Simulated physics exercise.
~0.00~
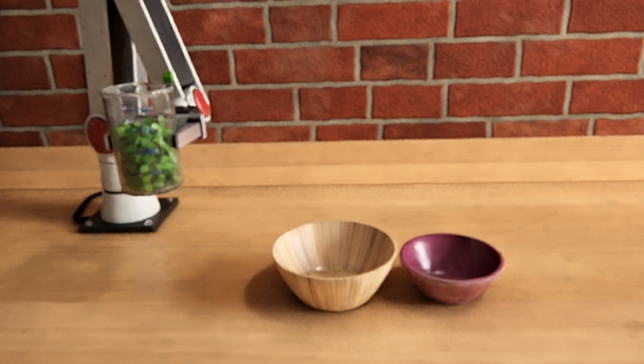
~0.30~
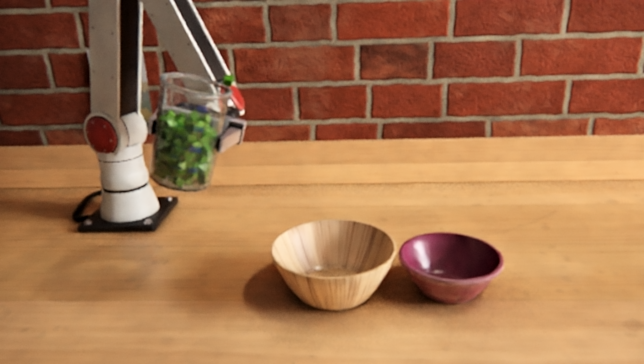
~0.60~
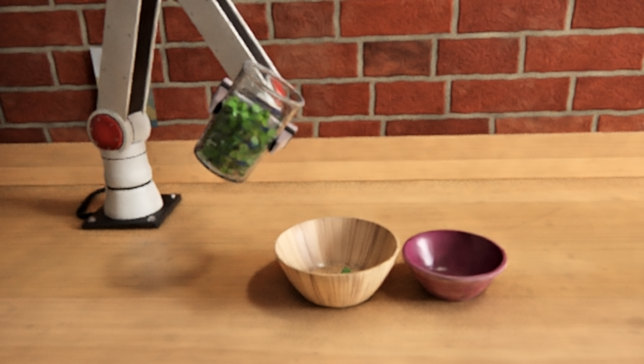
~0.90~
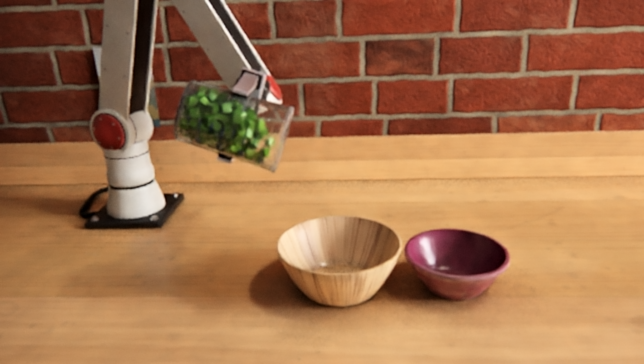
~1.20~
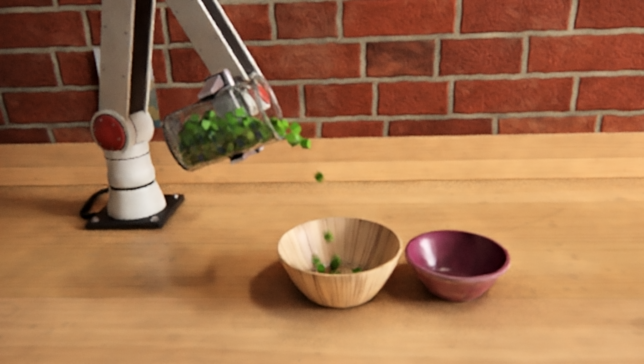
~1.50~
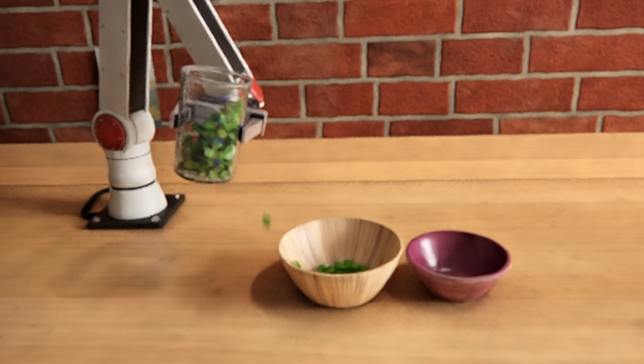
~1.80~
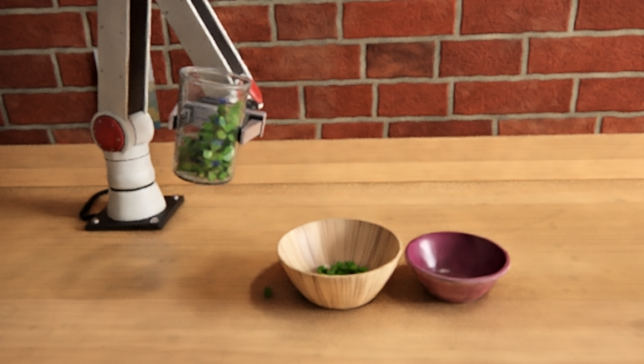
A robot arm tips a clear beaker, drops some green pieces into the wooden bowl, and stops.
